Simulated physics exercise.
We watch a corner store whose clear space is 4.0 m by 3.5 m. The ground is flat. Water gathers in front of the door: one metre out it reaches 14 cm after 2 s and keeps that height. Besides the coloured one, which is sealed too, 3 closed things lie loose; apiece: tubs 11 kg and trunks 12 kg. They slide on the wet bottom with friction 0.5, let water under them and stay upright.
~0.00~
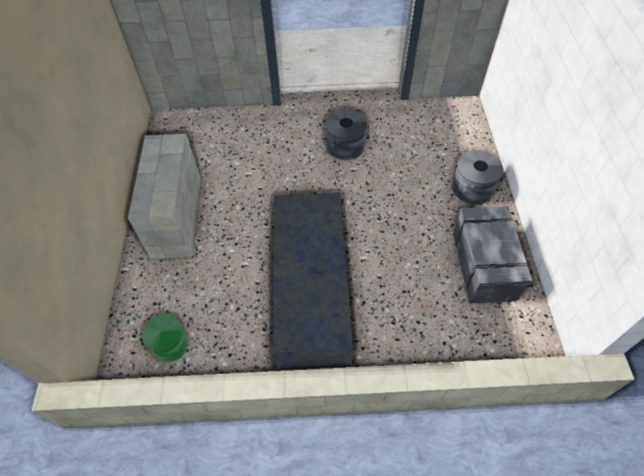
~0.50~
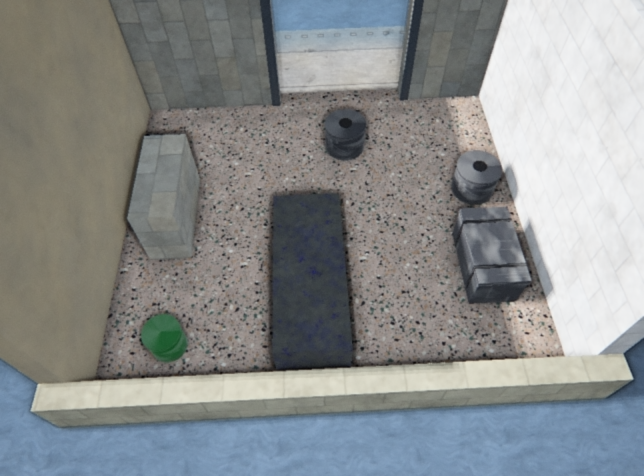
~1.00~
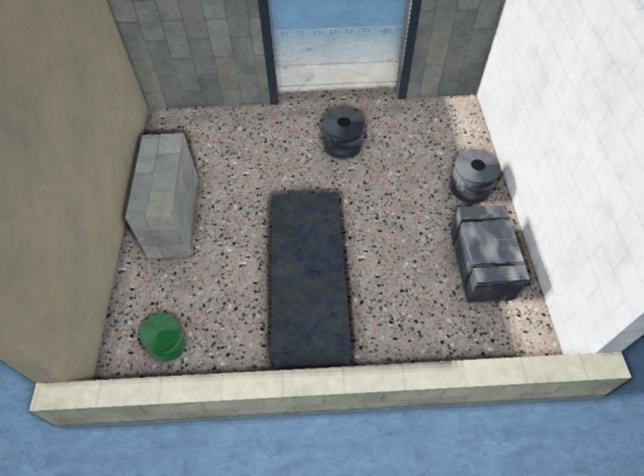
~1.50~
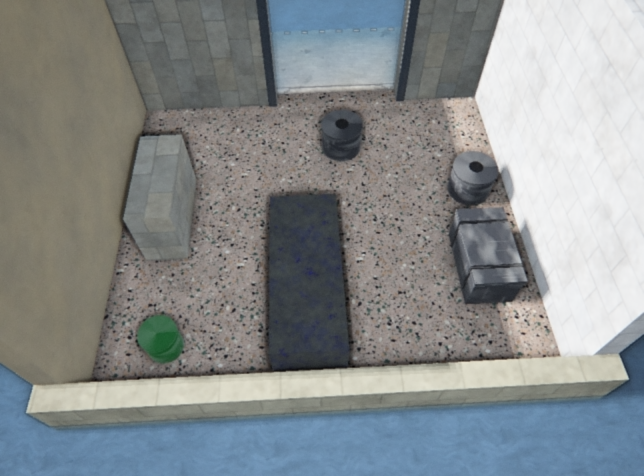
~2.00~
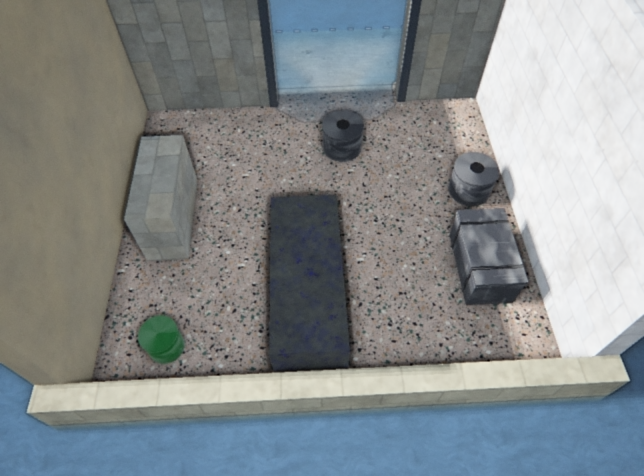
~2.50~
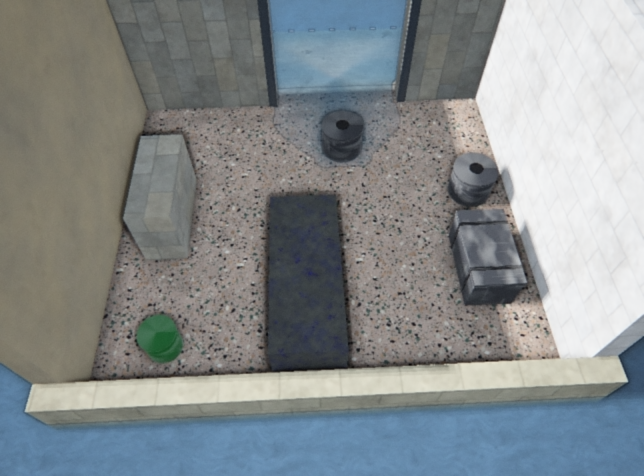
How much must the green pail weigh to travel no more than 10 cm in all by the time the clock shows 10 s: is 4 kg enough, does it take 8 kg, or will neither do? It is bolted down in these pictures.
For it, only the higher weight holds it.
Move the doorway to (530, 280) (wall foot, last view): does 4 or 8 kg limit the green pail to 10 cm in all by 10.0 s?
In that case the lower weight is enough.
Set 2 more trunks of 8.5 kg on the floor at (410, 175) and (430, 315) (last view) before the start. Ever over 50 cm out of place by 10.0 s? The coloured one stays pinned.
In turn: More, short of it.
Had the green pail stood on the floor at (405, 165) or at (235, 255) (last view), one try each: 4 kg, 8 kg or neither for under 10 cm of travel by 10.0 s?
In turn: Neither holds; it takes the larger.
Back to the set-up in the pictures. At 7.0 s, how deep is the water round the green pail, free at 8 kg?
Roughly 5 cm.
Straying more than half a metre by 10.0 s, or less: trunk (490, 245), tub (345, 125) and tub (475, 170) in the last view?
In that order: Over, over, under.
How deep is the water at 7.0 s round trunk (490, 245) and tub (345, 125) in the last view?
About 6 and 5 cm.
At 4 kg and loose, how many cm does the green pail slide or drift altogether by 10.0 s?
Some 80 cm in all.
After 3.5 s the green pail would be 0 cm from its start with 4 kg and 0 cm from its start with 8 kg; 0 cm of water round it then.
After 4.5 s the green pail would be 0 cm from its start with 4 kg and 0 cm from its start with 8 kg; 0 cm of water round it then.
After 7.0 s the green pail would be 6 cm from its start with 4 kg and 0 cm from its start with 8 kg; 5 cm of water round it then.
After 10.0 s the green pail would be 59 cm from its start with 4 kg and 0 cm from its start with 8 kg; 8 cm of water round it then.
